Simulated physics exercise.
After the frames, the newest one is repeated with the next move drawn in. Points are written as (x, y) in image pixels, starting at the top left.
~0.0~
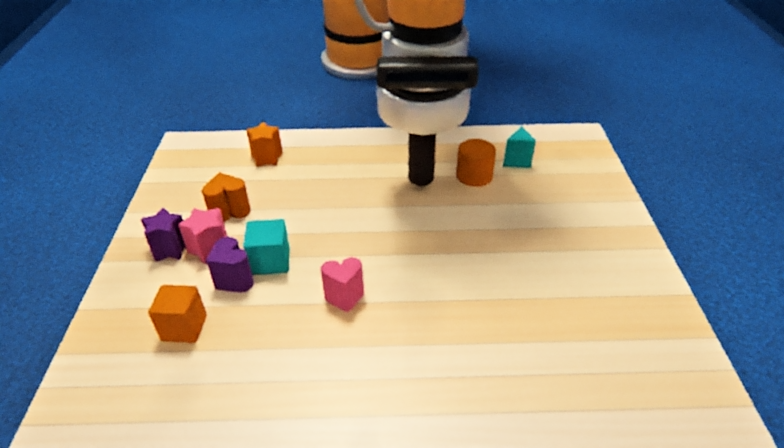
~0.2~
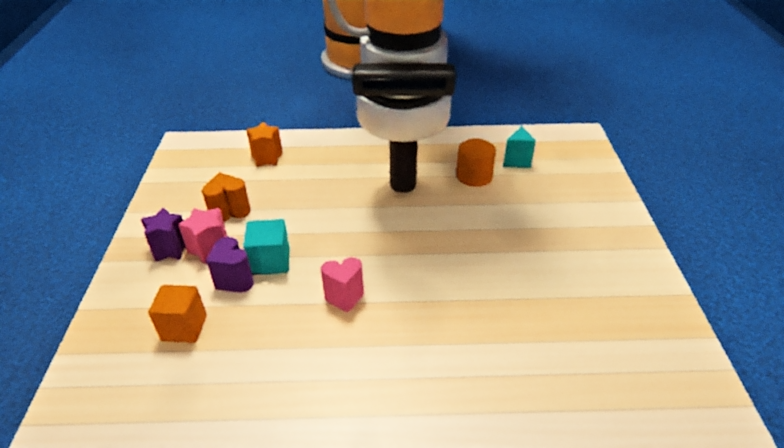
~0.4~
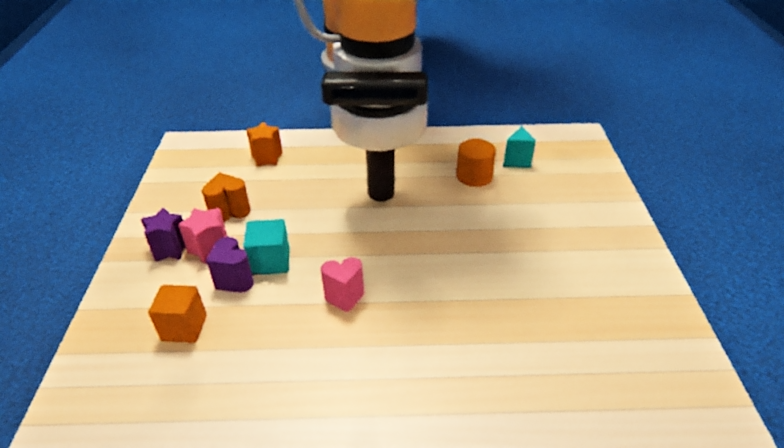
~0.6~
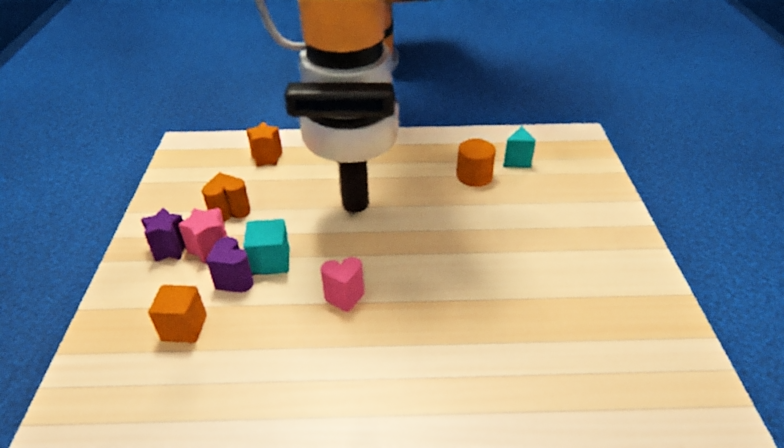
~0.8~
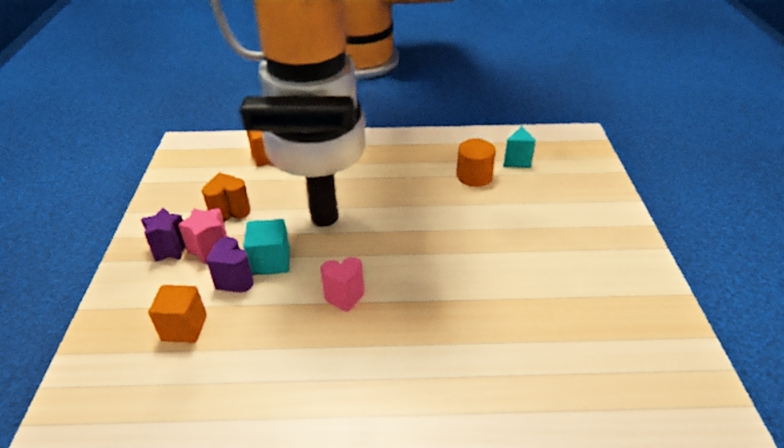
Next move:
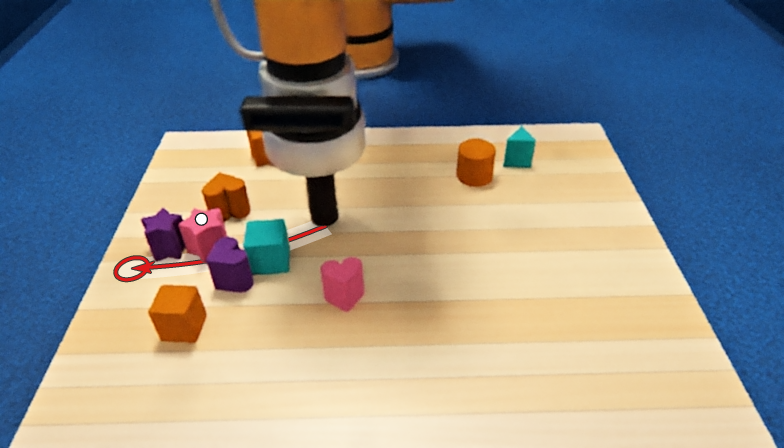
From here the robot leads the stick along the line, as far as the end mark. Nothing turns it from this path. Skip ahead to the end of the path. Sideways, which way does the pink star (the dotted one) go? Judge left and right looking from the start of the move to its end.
Shifted right.
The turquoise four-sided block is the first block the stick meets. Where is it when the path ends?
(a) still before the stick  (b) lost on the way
Answer: B.
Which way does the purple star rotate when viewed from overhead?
Rotation: Counter-clockwise.
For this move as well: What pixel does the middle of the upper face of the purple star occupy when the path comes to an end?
It should be at (139, 209) by then.
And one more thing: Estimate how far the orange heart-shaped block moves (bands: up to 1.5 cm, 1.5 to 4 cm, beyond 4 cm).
Short of 1.5 cm.
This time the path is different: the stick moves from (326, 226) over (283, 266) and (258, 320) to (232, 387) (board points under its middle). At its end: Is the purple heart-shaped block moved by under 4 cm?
Short answer: Yes.
Drawn move, from (326, 226) through (266, 247) and (200, 262) to (132, 268); the dot is on the pink star.
On the path given first. One third of the way, stick at (264, 239); purple heart-shaped block at (219, 257), turned 20° clockwise; turquoise four-sided block at (256, 243).
Two thirds of the way, stick at (197, 254); purple star at (142, 214), turned 40° anticlockwise; pink star at (177, 217), turned 70° clockwise; purple heart-shaped block at (216, 258), turned 25° clockwise; turquoise four-sided block at (254, 246).
At the end, stick at (128, 261); purple star at (139, 209), turned 70° anticlockwise; pink star at (170, 215), turned 105° clockwise; orange heart-shaped block still; purple heart-shaped block at (216, 258), turned 25° clockwise; turquoise four-sided block at (254, 246).
